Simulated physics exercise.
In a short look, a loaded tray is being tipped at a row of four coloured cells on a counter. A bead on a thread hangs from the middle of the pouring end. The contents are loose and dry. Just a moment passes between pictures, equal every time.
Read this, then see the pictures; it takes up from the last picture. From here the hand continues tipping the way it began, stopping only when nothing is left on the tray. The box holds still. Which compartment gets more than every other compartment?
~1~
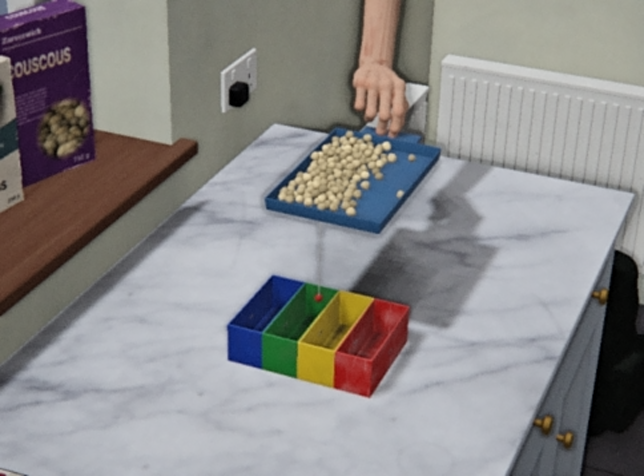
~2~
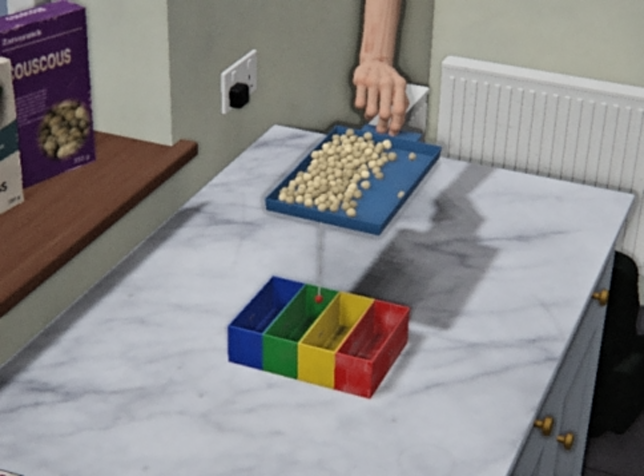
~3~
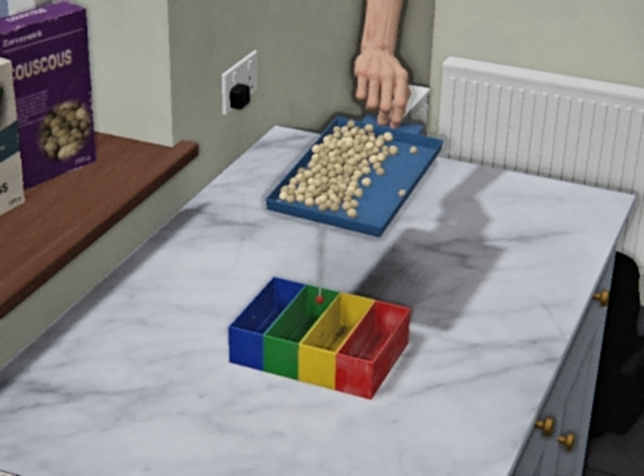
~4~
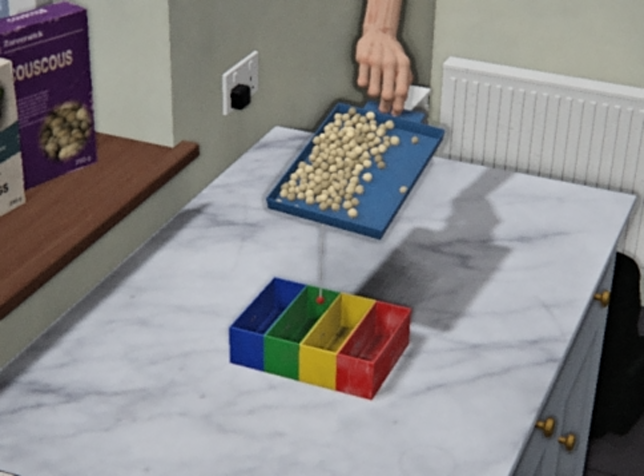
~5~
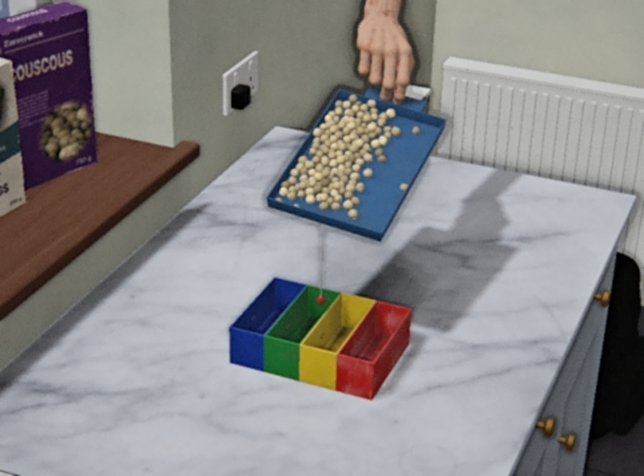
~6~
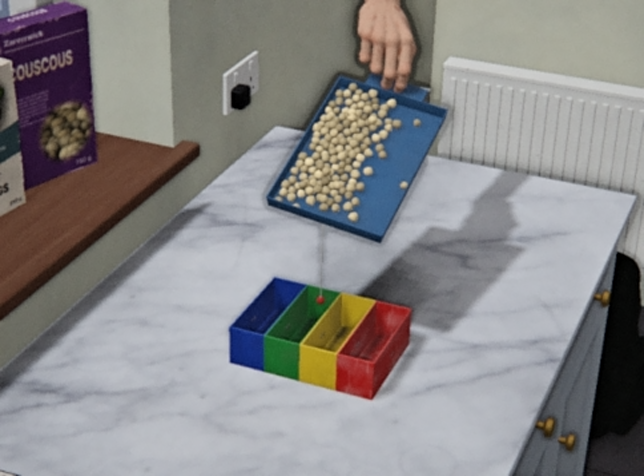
The red compartment gets the most.
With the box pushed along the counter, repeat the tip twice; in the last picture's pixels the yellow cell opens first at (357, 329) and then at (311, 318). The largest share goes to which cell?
The first time it is yellow; the second time it is the red cell.
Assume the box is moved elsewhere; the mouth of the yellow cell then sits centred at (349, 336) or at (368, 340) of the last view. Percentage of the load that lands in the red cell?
Roughly 30 per cent, and 10 per cent.
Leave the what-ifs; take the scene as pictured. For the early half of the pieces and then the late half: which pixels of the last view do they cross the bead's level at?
Points: About (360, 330), then about (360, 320).
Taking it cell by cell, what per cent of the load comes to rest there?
Shares in percent - blue cell 0, green cell 0, yellow cell 30, red cell 60.
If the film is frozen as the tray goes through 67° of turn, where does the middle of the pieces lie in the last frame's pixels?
The middle of the pieces shows up near (356, 198).
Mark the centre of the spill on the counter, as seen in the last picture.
Look around pixel (385, 423).
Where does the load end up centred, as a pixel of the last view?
Centre at rest: Close to (360, 368).
Just after the last frame, tray tipped steeply; almost all on the tray; about a tenth falling or outside the box.
A moment on, tray tipped past a quarter turn; roughly a quarter on the tray; roughly a quarter in the red cell; about a tenth in the yellow cell; just a few in the green cell; roughly a quarter falling or outside the box.
Further on, tray tipped past a quarter turn; roughly half in the red cell; roughly a quarter in the yellow cell; just a few in the green cell; just a few in the blue cell; about a tenth falling or outside the box.
When it is over, tray tipped past a quarter turn; roughly half in the red cell; roughly a quarter in the yellow cell; just a few in the green cell; just a few in the blue cell; about a tenth outside the box.
